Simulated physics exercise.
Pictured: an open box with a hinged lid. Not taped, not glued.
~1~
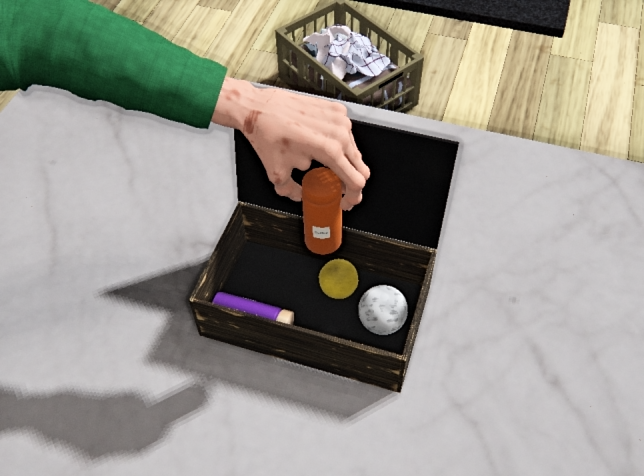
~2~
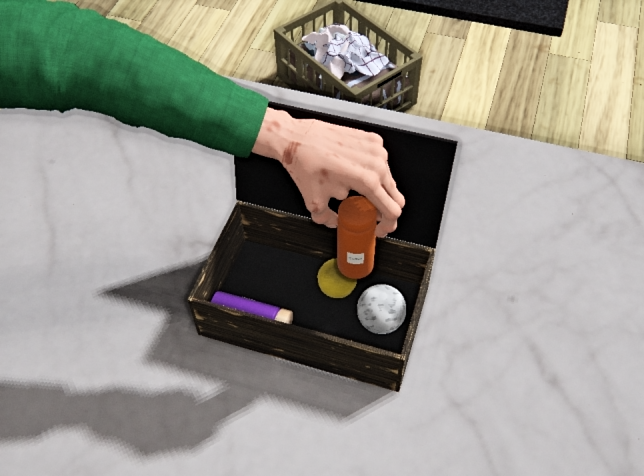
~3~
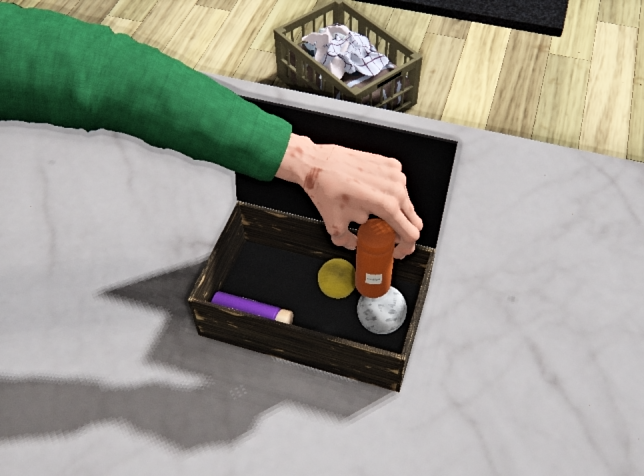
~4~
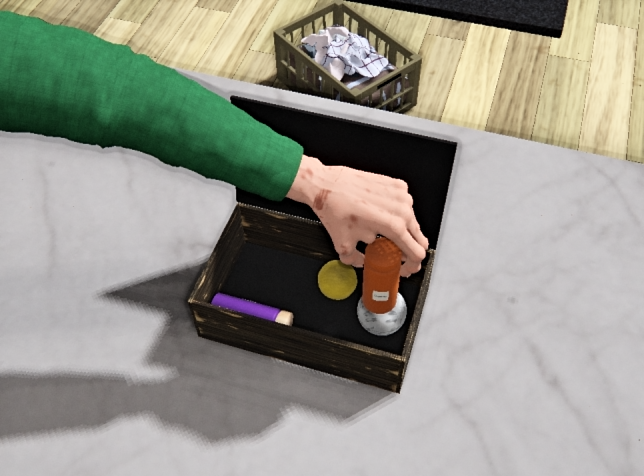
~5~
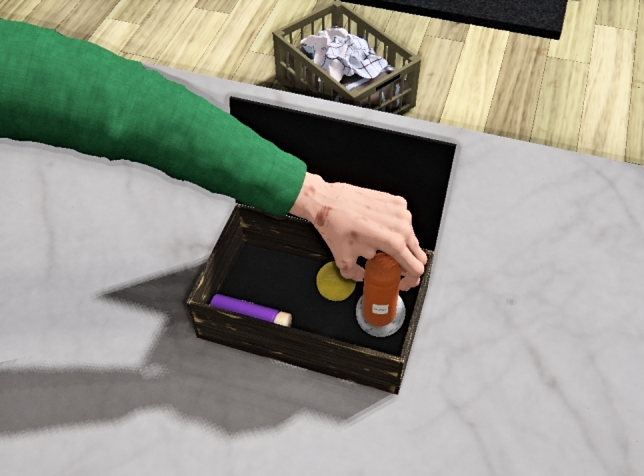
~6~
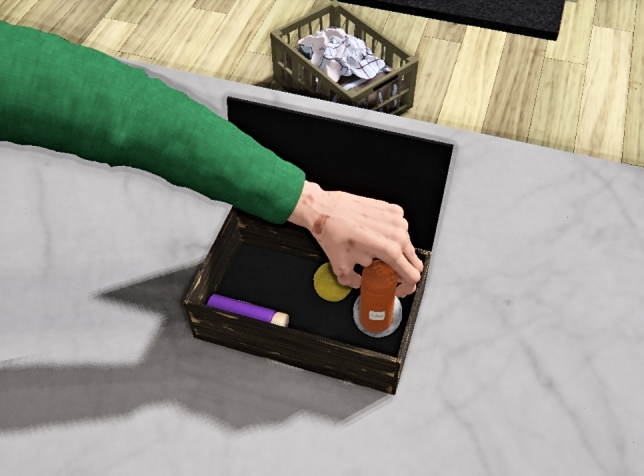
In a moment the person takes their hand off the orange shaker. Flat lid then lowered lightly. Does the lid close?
Most likely the lid will not meet the rim.
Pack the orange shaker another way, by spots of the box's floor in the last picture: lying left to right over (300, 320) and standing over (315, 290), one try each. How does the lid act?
First try: It closes; second try: It closes.
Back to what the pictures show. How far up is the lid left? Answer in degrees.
Some 16°.
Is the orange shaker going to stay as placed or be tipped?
In the end, it winds up askew.
Then, 1.10 s later than the last frame, lid starting down; orange shaker tilted by 50° near (385, 328); white ball moved a little.
Then, 1.70 s later than the last frame, lid 48° above the rim; orange shaker tilted by 50° near (385, 328); white ball moved a little.
When it is over, lid 15° above the rim; lying over in the box, orange shaker; the other 3 as before. End places, in pixels of the last picture, orange shaker near (385, 328).
